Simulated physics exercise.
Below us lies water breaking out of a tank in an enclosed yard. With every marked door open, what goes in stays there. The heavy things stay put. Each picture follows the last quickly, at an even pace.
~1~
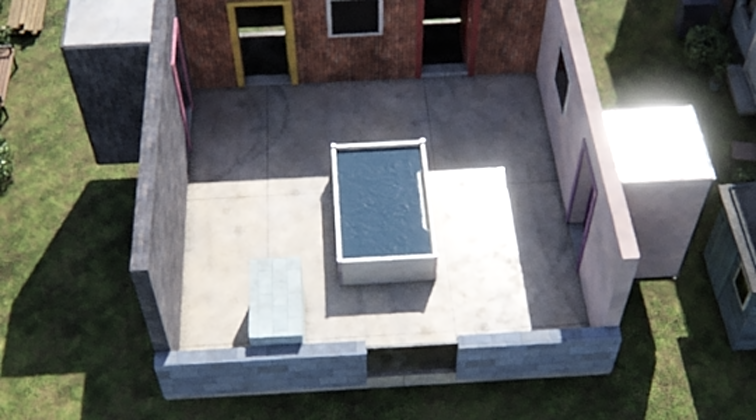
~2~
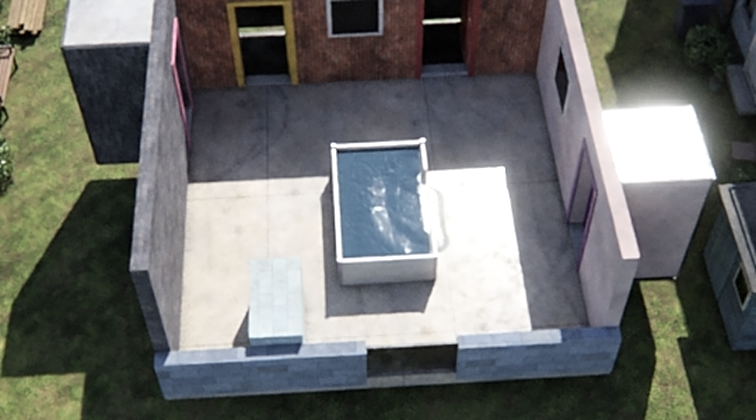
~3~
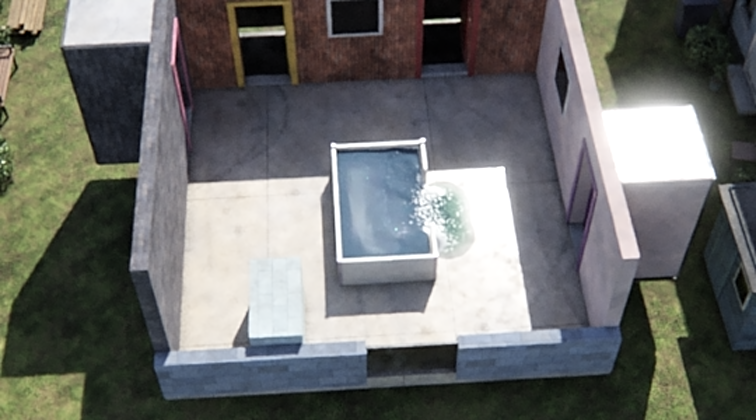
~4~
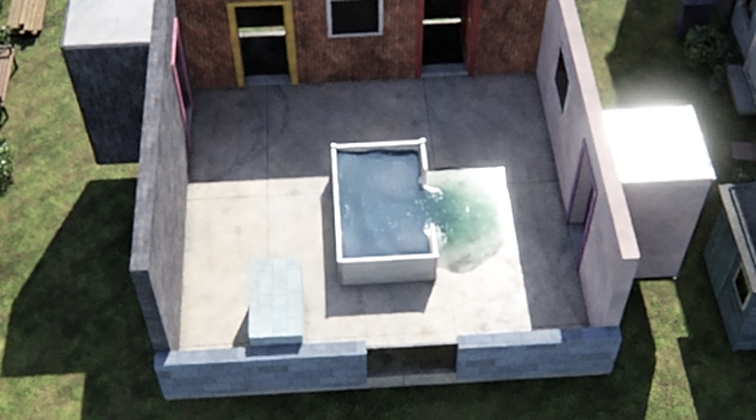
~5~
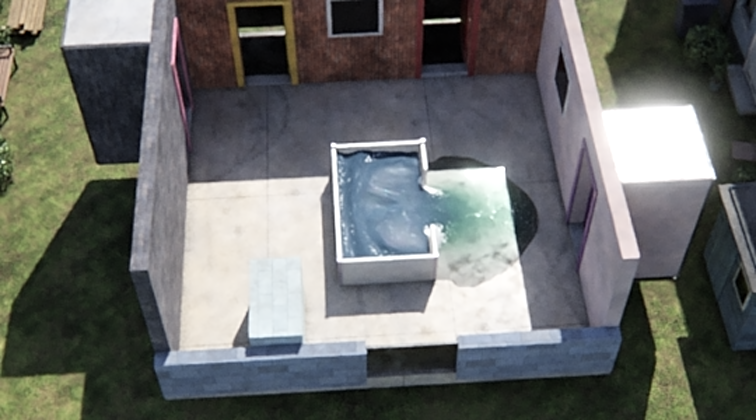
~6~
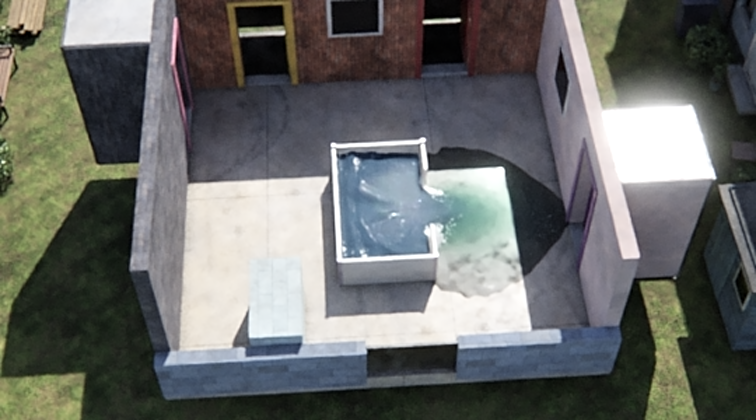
In a walled yard, water bursts from a tank's right side and spreads rightward.
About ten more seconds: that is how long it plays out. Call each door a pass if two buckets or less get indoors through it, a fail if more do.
Purple door: Fail, red door: Pass, pink door: Pass, yellow door: Pass.
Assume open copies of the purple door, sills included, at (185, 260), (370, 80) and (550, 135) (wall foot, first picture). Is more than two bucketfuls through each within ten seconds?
Result, in listed order - doesn't reach the limit, doesn't reach the limit, gets past the limit.
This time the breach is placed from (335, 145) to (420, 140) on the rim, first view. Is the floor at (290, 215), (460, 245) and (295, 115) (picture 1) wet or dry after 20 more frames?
One by one: Unsoaked; unsoaked; waterlogged.
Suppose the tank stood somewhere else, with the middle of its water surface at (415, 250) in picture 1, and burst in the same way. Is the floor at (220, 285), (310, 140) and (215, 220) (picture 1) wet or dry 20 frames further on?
Taking the three spots in that order, I'd say spared, then spared, then spared.
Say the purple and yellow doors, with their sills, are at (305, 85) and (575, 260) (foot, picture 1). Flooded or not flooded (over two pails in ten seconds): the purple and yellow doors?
Taking them in turn, the purple one falls short and the yellow one tops the two-pail mark.
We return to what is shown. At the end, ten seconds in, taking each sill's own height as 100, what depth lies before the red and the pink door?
50 and 50 %, in that order.
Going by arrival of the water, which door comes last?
It's the pink one.
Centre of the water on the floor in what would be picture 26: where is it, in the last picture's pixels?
Close to (456, 208), I reckon.
A moment on, water covers 20 % of the floor; the purple door over two buckets in, the red door not reached, the pink door not reached, the yellow door not reached.
Next, water covers 25 % of the floor; the purple door far over two buckets in, the red door not reached, the pink door not reached, the yellow door not reached.
Then, water covers 35 % of the floor; the purple door far over two buckets in, the red door wet at the sill, nothing in, the pink door not reached, the yellow door not reached.
Later, water covers 75 % of the floor; the purple door far over two buckets in, the red door wet at the sill, nothing in, the pink door wet at the sill, nothing in, the yellow door wet at the sill, nothing in.
In the end, water covers 90 % of the floor; the purple door far over two buckets in, the red door wet at the sill, nothing in, the pink door wet at the sill, nothing in, the yellow door wet at the sill, nothing in.
